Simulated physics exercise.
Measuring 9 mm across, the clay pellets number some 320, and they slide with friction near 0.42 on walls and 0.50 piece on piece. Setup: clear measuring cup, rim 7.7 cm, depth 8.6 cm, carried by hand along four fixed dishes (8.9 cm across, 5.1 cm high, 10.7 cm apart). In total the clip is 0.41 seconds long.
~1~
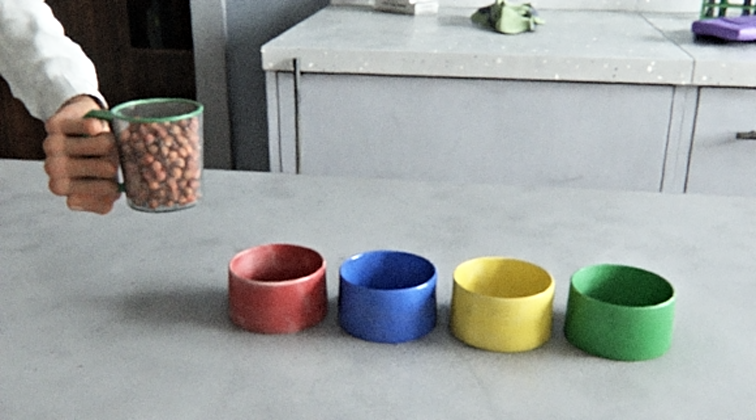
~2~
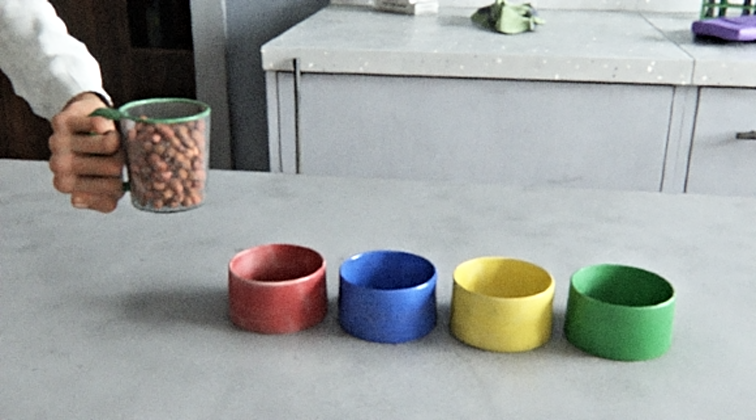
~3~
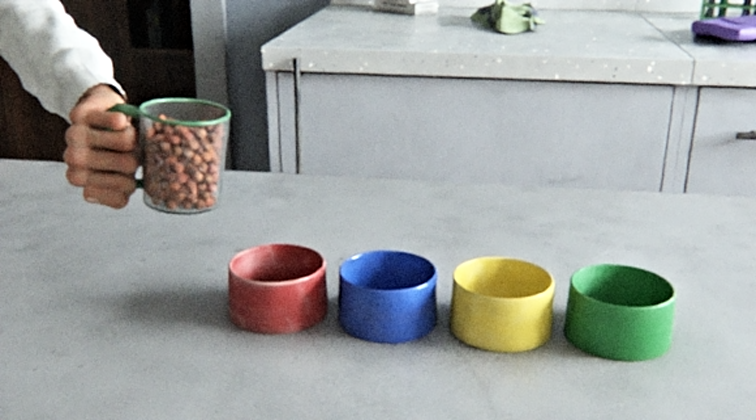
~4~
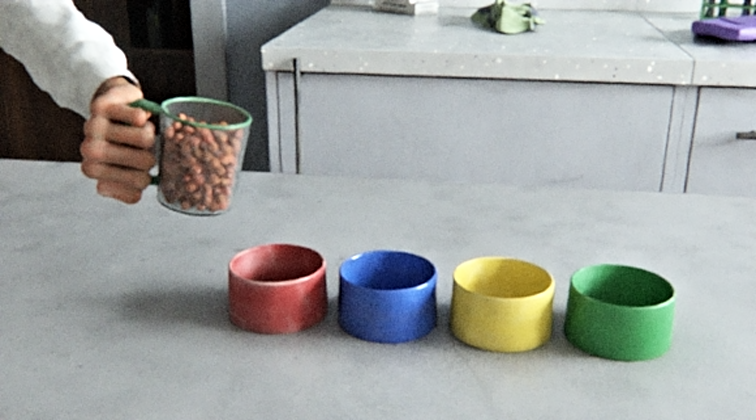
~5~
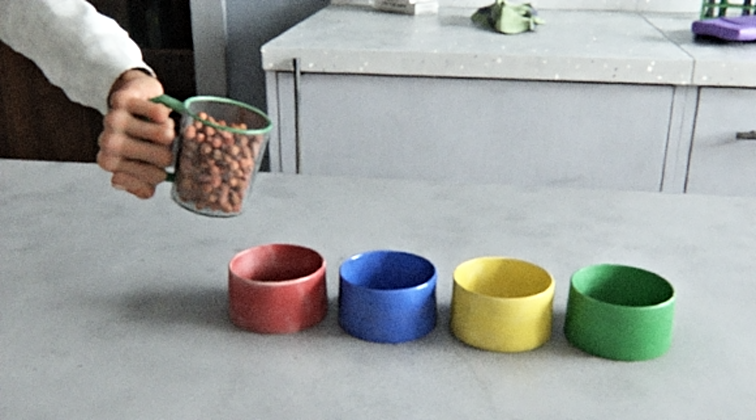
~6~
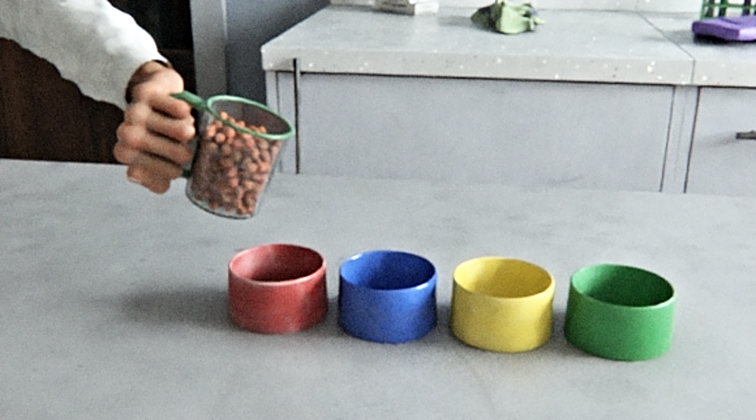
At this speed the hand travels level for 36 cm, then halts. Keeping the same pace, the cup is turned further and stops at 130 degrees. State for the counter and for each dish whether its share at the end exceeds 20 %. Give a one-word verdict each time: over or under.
In order: Red: It will get a share not bigger than a fifth. Blue: It will get a share not bigger than a fifth. Green: It will get a share bigger than a fifth. Yellow: It will get a share not bigger than a fifth. Counter: It will get a share not bigger than a fifth.
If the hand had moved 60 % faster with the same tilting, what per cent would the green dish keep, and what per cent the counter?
Green: 100; counter: 0.
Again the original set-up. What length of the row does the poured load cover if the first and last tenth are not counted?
6 cm.
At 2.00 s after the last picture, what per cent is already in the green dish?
Roughly 95 in a hundred.
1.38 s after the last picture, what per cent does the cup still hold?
About 80 percent of the load.
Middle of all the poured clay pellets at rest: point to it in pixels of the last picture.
When it all comes to rest, the middle is near (617, 306).
Then, 0.83 s after the last picture, tilt 72 degrees; cup holds 100 %.
Then, 1.38 s after the last picture, tilt 105 degrees; cup holds 80 %, green 15 %.
Then, 2.00 s after the last picture, tilt 130 degrees; cup holds 0 %, green 95 %.
In the end, red 0 %, blue 0 %, green 95 %, yellow 0 %, counter 5 %.
